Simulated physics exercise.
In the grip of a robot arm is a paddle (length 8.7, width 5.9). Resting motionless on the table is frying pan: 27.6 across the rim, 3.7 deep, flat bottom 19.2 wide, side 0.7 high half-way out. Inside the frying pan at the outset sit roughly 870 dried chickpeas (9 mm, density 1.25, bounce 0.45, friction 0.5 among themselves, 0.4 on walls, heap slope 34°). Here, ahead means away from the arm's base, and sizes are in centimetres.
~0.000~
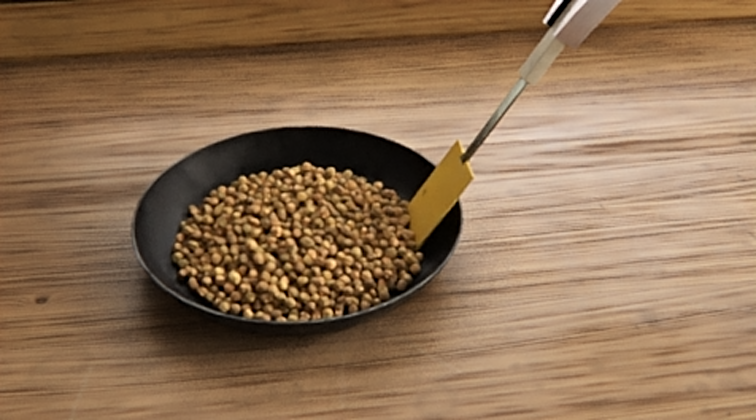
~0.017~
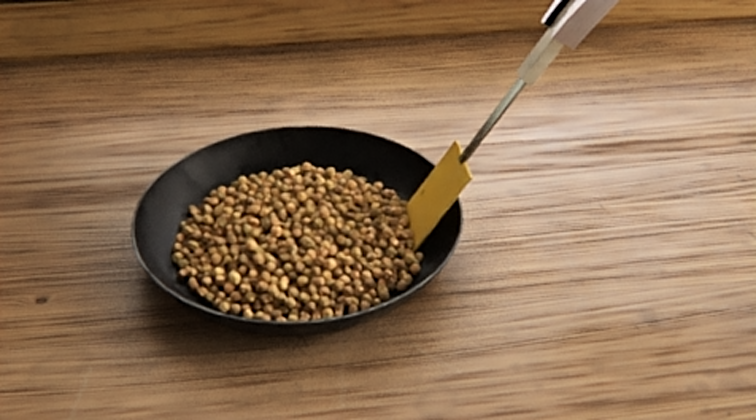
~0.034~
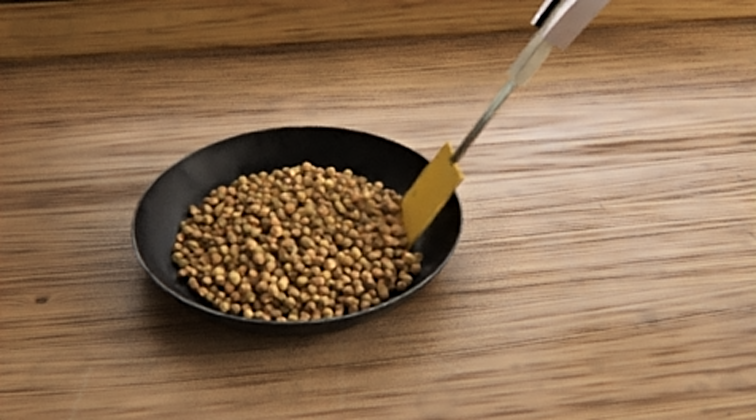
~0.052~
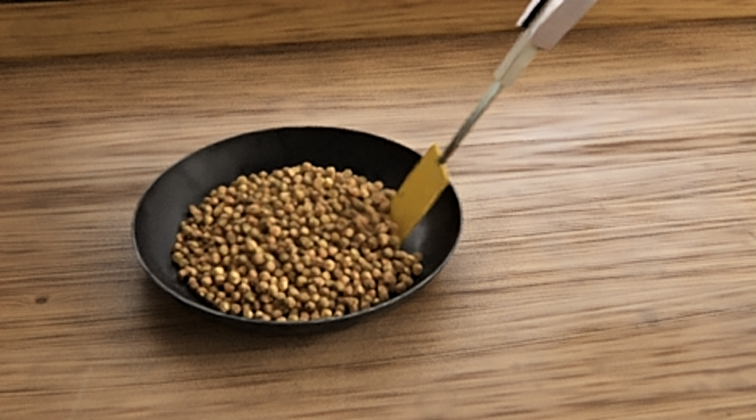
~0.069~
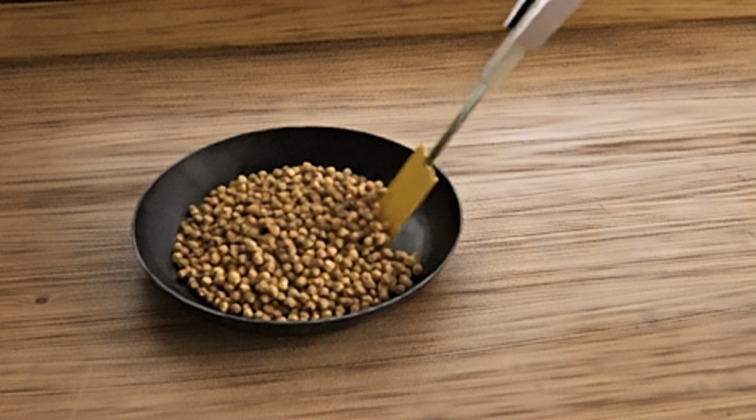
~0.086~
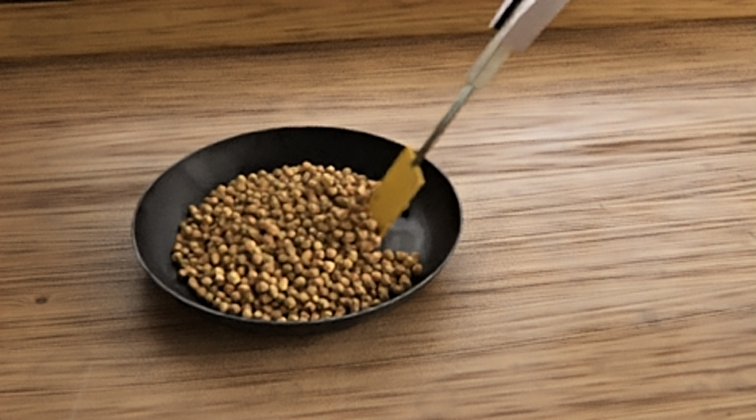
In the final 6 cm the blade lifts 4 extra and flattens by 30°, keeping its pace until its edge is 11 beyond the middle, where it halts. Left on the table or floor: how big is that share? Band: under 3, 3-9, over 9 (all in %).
3-9 %.
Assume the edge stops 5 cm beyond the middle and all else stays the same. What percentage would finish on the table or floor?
Result: Approx. 0 %.
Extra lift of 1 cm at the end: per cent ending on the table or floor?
Roughly 10 per cent.
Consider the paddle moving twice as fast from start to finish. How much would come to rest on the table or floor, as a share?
Some 15 in a hundred.
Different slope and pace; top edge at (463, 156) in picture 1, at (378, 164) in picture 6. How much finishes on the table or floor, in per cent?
It comes to something like 15 %, give or take.
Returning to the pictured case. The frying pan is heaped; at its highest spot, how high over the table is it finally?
Close to 4.5 centimetres high.
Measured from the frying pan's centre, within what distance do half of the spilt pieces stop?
Distance, approx.: 24 cm.
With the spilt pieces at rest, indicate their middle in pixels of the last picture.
Around pixel (17, 261).
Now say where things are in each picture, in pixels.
The paddle top edge at (466, 158), sloping 58°; upper third of the load around (302, 230), from x 175 to 420, top at y 165; 867 in the frying pan, in the first frame.
The paddle top edge at (464, 158), sloping 58°; upper third of the load around (302, 230), from x 175 to 420, top at y 165, in the second frame.
The paddle top edge at (455, 159), sloping 58°; upper third of the load around (309, 228), from x 175 to 420, top at y 165, in the third frame.
The paddle top edge at (442, 160), sloping 58°; upper third of the load around (310, 224), from x 175 to 415, top at y 165, in the fourth frame.
The paddle top edge at (429, 161), sloping 58°; upper third of the load around (311, 224), from x 175 to 415, top at y 165, in the fifth frame.
The paddle top edge at (416, 162), sloping 58°; upper third of the load around (312, 224), from x 175 to 415, top at y 165; 867 in the frying pan, in the sixth frame.
After 0.18 s, sloping 58°, highest piece 5 above the table; 867 in the frying pan.
After 0.27 s, sloping 50°, highest piece 5 above the table; 867 in the frying pan.
After 0.52 s, sloping 28°, highest piece 13 above the table; 815 in the frying pan, 48 on the table or floor, 4 on the blade or in flight.
After 1.57 s, sloping 28°, highest piece 4 above the table; 815 in the frying pan, 52 on the table or floor.
In the end, 815 in the frying pan, 52 on the table or floor. That is 6 % on the table or floor.
